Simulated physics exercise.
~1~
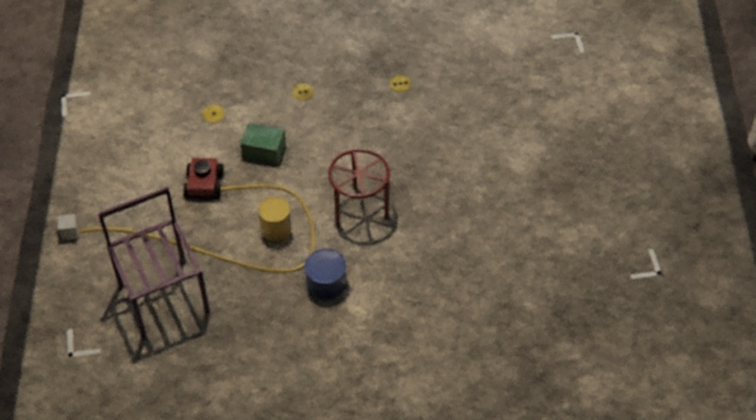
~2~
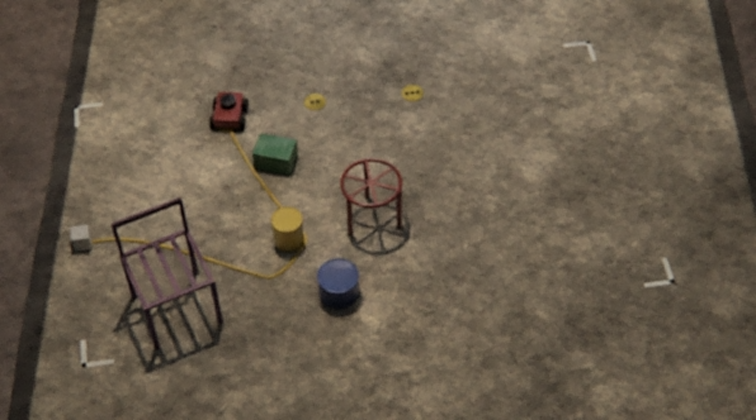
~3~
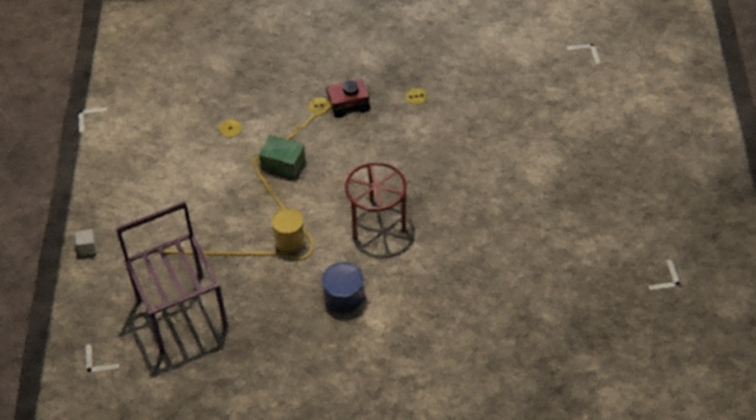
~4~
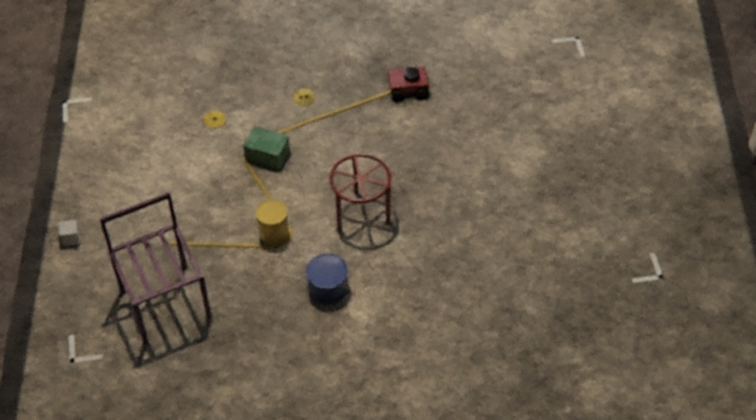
On the living-room floor, a red cart drives up, then right, pulling a yellow lead taut.
